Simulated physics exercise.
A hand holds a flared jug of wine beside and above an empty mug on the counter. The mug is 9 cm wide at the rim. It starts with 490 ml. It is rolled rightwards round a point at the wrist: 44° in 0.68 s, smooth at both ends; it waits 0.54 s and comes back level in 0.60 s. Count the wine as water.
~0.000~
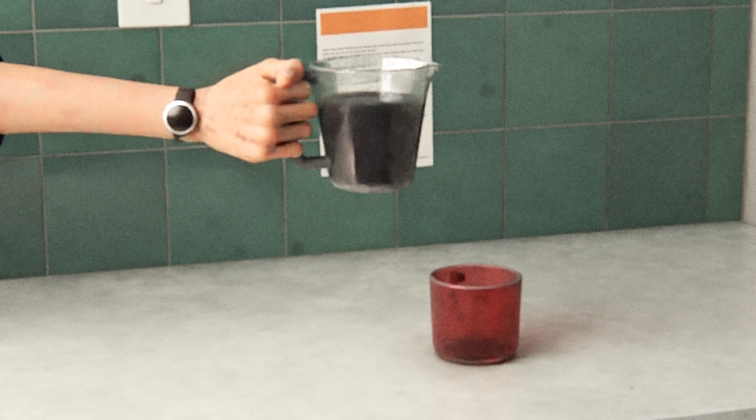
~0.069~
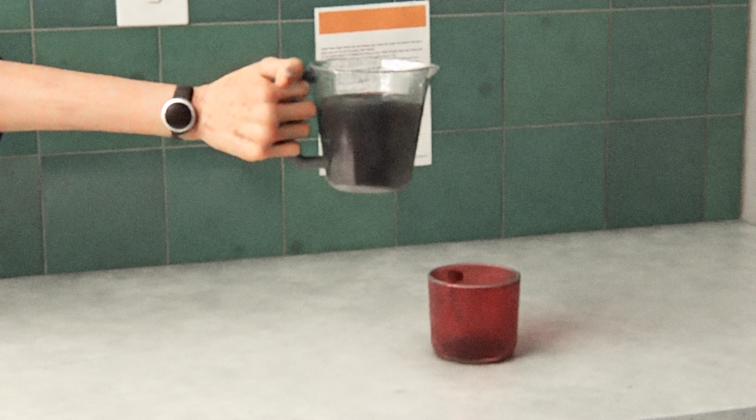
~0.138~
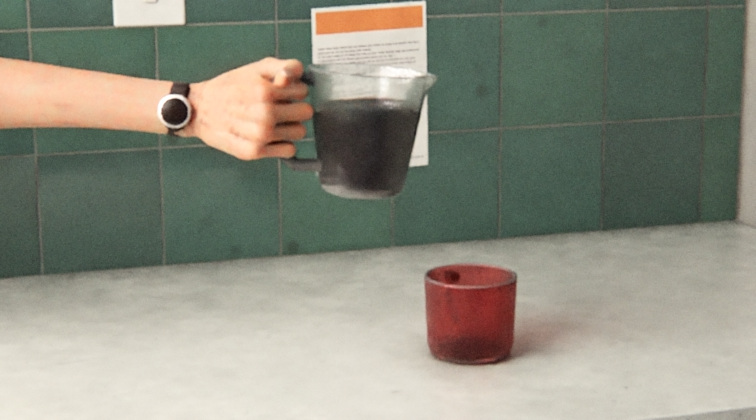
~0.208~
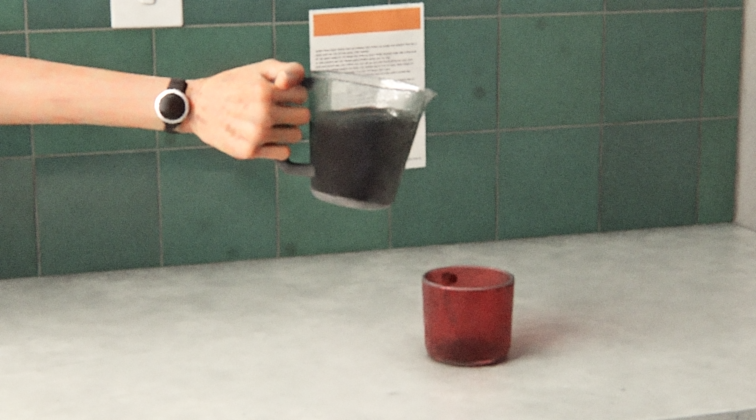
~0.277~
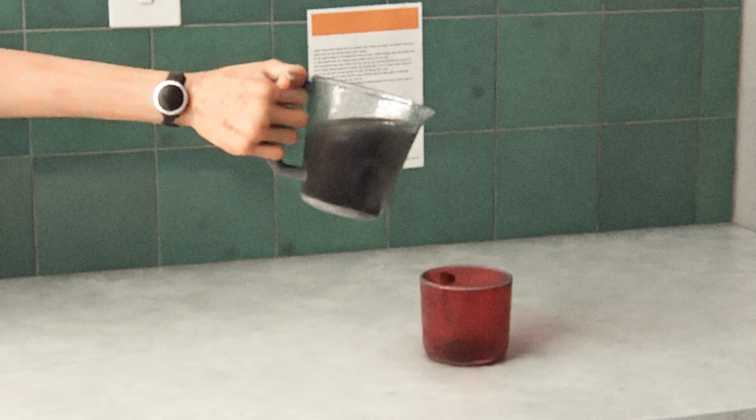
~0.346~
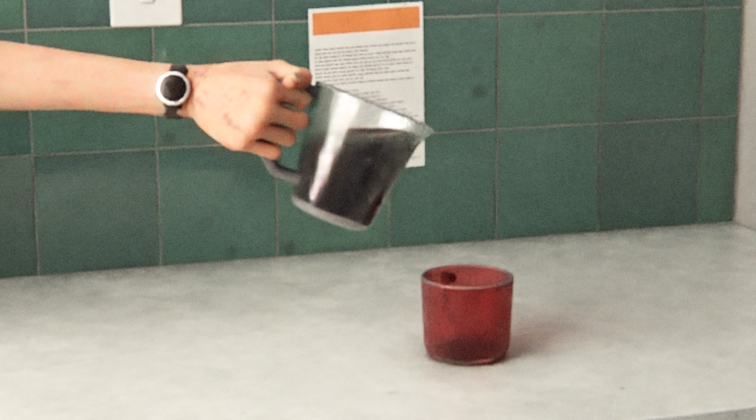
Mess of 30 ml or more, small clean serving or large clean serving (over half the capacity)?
Expect this: Under half its capacity and no mess.
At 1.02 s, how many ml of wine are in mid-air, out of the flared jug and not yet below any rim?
About 25 ml.
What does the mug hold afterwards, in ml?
Some 100 ml.
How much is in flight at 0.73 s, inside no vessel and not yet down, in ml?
About 20 ml.
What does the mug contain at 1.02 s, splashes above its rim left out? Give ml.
Close to 60 ml.
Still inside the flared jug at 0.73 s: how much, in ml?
Close to 460 ml.
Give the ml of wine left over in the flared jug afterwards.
About 390 ml.
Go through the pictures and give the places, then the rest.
In the first picture, it leans 0°; its right rim is at (440, 63); the wine meets the walls at (331, 99) and (405, 96); the mug's rim runs from (433, 282) to (517, 274).
In the second picture, it leans 1°; its right rim is at (439, 65); the wine meets the walls at (327, 100) and (403, 96).
In the third picture, it leans 4°; its right rim is at (438, 75); the wine meets the walls at (327, 106) and (401, 102).
In the fourth picture, it leans 9°; its right rim is at (437, 92); the wine meets the walls at (325, 118) and (400, 112).
In the fifth picture, it leans 16°; its right rim is at (436, 110); the wine meets the walls at (319, 128) and (399, 122).
In the sixth picture, it leans 23°; its right rim is at (435, 129); the wine meets the walls at (312, 141) and (405, 133).
After 0.73 s the tilt is 44° and the mug has 15 ml, the flared jug 460 ml, and 0 ml is on the counter.
After 1.02 s the tilt is 44° and the mug has 55 ml, the flared jug 410 ml, and 0 ml is on the counter.
After 1.32 s the tilt is 41° and the mug has 90 ml, the flared jug 390 ml, and 5 ml is on the counter.
After 1.64 s the tilt is 9° and the mug has 100 ml, the flared jug 385 ml, and 5 ml is on the counter.
In the end the mug has 100 ml, the flared jug 385 ml, and 5 ml is on the counter.
